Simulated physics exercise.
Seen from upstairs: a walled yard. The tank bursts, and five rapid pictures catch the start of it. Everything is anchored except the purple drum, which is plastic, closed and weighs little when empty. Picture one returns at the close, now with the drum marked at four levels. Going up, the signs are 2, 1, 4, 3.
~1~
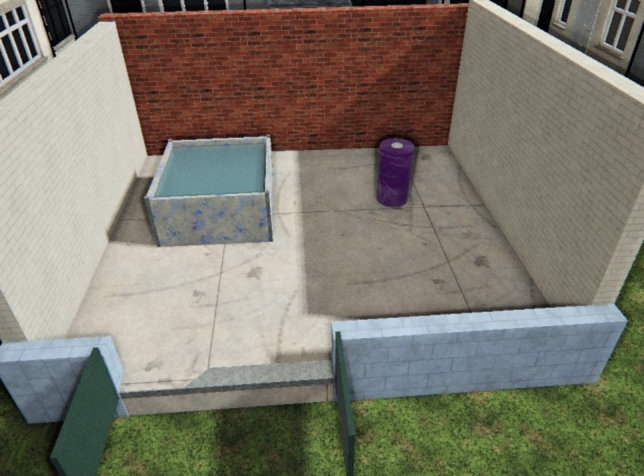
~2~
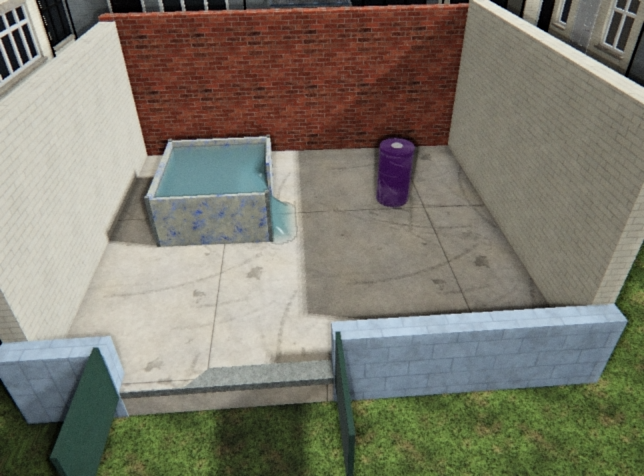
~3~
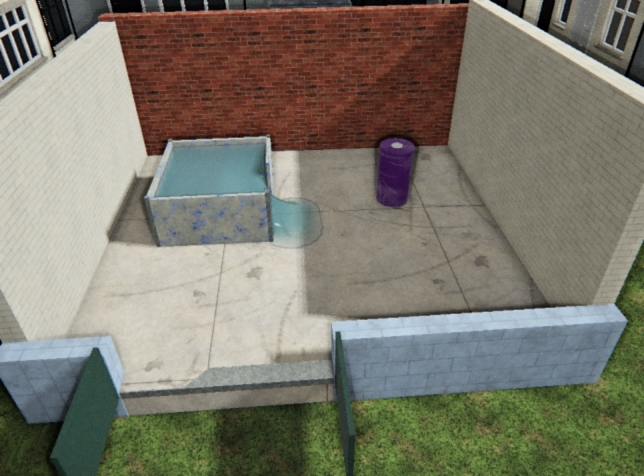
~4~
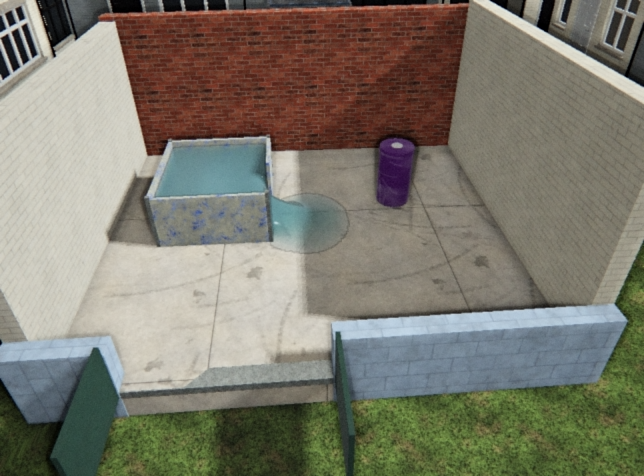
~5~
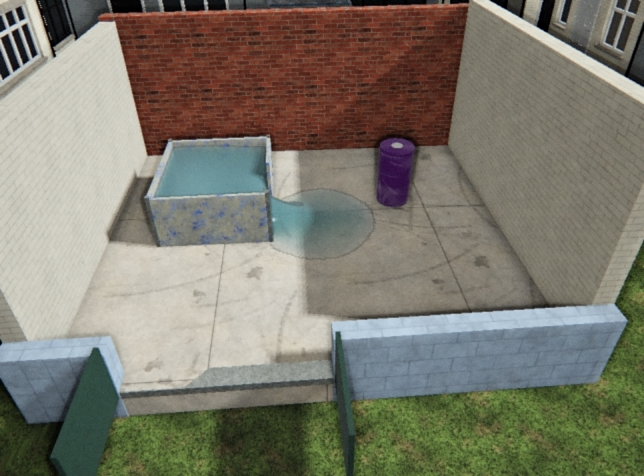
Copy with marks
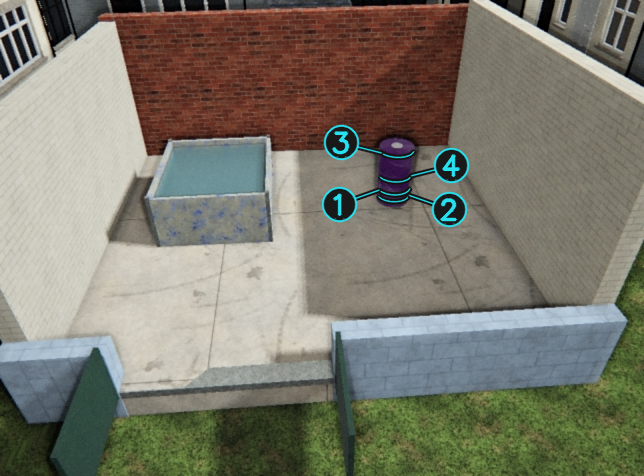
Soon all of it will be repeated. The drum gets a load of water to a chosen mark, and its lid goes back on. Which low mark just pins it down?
Line 4 just does it.
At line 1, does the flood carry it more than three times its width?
No, less.
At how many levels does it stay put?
Two of them.
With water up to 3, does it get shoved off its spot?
No.
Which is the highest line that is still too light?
The answer is 1.
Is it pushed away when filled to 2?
Yes.
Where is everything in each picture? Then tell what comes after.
Lid of the purple drum at (396, 146); tank full, its middle at (215, 170); open gate at (223, 332).
Water covers 1 % of the ground and is seen nearest the drum at (287, 206).
Water covers 3 % of the ground and is seen nearest the drum at (313, 209).
Water covers 6 % of the ground and is seen nearest the drum at (339, 210).
Lid of the purple drum at (396, 146); water covers 8 % of the ground and is seen nearest the drum at (364, 209).
On the marked copy, 1 at (396, 194); 2 at (396, 201); 3 at (400, 157); 4 at (397, 181); from the bottom up 2, 1, 4, 3.
For line 1, it is pushed about its own width away.
For line 2, it is pushed about 3 times its own width away.
For line 3, it does not move.
For line 4, it does not move.
